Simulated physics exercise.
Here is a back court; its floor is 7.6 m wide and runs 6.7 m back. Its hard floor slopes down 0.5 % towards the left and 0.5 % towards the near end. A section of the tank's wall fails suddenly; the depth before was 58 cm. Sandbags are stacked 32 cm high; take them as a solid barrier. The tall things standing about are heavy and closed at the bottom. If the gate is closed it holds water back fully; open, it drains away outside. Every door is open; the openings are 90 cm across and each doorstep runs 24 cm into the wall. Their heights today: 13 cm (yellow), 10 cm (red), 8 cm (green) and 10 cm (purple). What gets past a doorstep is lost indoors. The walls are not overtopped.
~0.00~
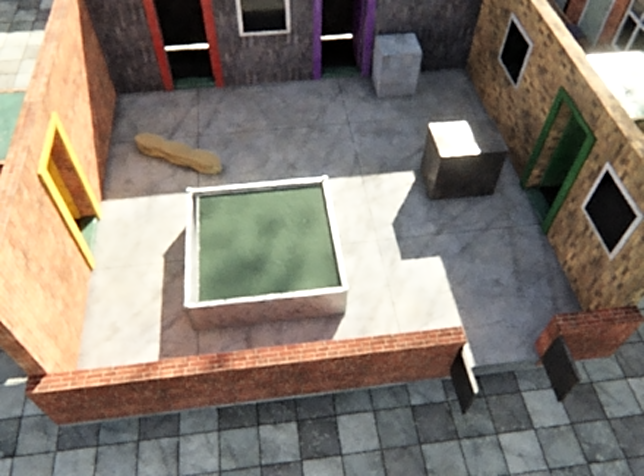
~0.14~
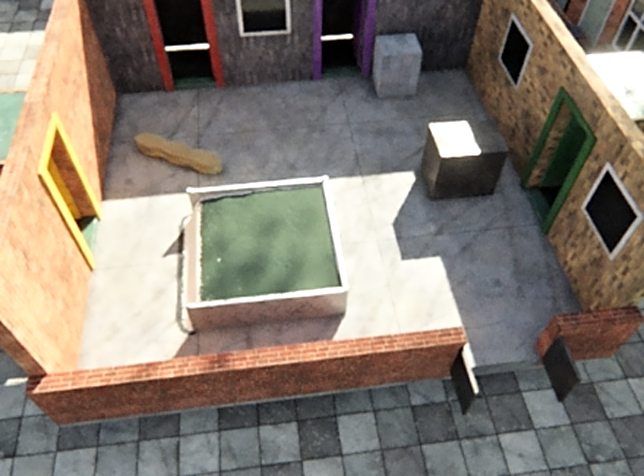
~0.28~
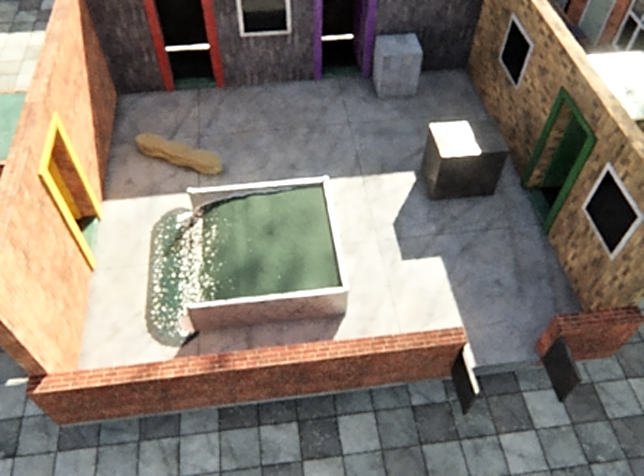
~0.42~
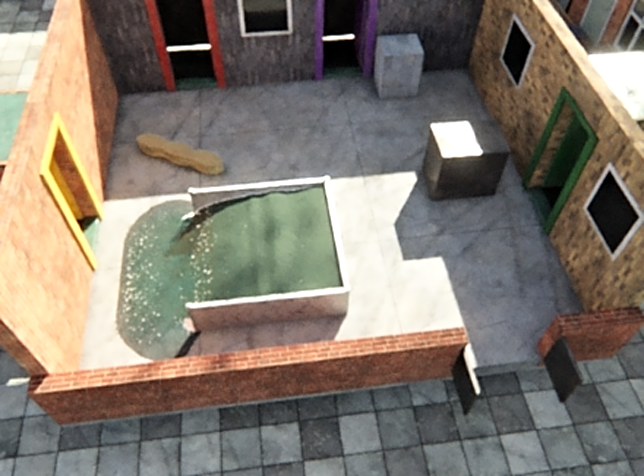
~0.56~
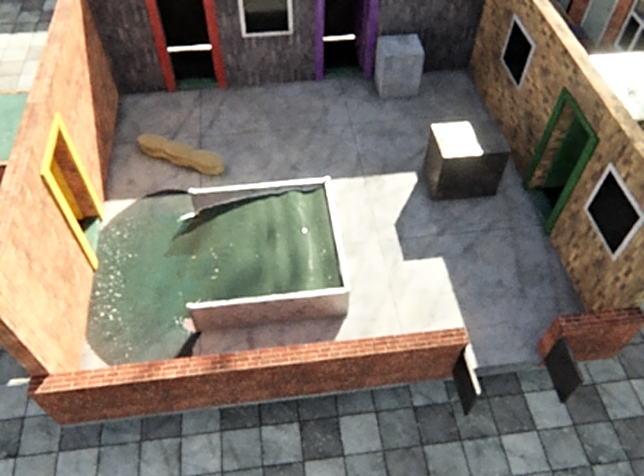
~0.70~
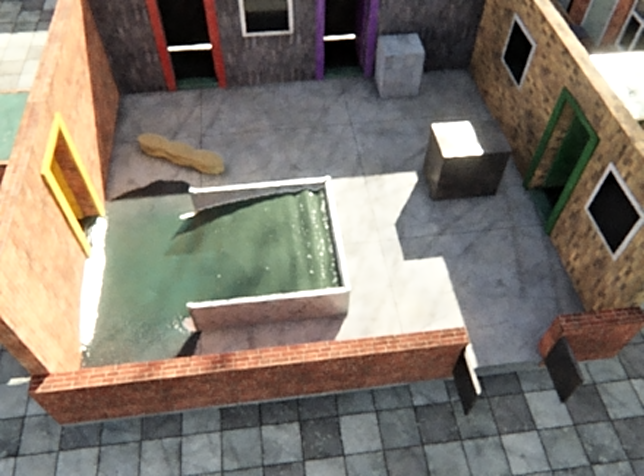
A walled back court with a pale grey floor is seen from above by a still camera, with a low brick wall along its near side. A white-rimmed tank of green water sits near the centre, with a yellow doorway left, tan sandbags behind, and grey blocks towards the right. The tank's left side opens, and water pours out, spreading leftwards in a foaming sheet until it reaches the yellow doorway.
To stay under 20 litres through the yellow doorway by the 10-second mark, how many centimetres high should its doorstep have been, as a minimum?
About 31 cm.
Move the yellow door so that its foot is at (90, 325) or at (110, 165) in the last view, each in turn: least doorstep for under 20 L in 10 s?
Roughly 32 and 17 cm.
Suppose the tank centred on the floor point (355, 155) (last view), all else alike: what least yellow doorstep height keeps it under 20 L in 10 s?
Some 20 cm.
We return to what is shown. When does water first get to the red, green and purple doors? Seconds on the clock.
Arrival: Red 3.0 s, green 5.5 s, purple 5.0 s.
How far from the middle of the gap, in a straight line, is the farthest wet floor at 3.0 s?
Roughly 5.0 m.
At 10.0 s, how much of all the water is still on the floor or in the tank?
About 86 per cent.
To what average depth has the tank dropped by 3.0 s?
Some 14 cm.
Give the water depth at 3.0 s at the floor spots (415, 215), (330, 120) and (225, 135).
Roughly 0, 0 and 0 cm, in turn.
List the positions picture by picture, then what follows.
In the first picture, the tank at (263, 240) is whole and still, 58 cm deep; the yellow door at (75, 200) is dry.
In the second picture, water pours out at (196, 262) and has run 0.2 m, to (182, 299); about 5 cm deep outside, 58 cm at the back.
In the third picture, the gap is at (197, 263), the front 0.7 m out at (151, 309); the back of the tank holds 58 cm.
In the fourth picture, water pours out at (198, 264) and has run 1.1 m, to (123, 322); about 9 cm deep outside, 58 cm at the back.
In the fifth picture, the gap is at (198, 264), the front 1.7 m out at (87, 323); the back of the tank holds 56 cm.
In the sixth picture, the front is at (86, 258), 1.8 m from the gap at (199, 264); 5.4 m2 of floor is wet, 50 cm left at the back; water is at the yellow door at (78, 201).
After 1.4 s water covers 15 % of the floor, deepest (42 cm) near (104, 288); 35 cm at the yellow door, 61 litres in over its 13 cm doorstep.
After 3.0 s water covers 25 % of the floor, deepest (34 cm) near (77, 399); 25 cm at the yellow door, 237 litres in over its 13 cm doorstep.
After 10.0 s water covers 95 % of the floor, deepest (10 cm) near (77, 399); 7 cm at the yellow door, 275 litres in over its 13 cm doorstep.
At the yellow door as built, the water arrived by 0.6 s and peaked near 35 cm at 1.6 s.
Run again over the same 10 s with other heights there, 42 litres in over 28 cm, 2 litres over 37.5 cm. The limit of 20 litres is kept from about 31 cm up.
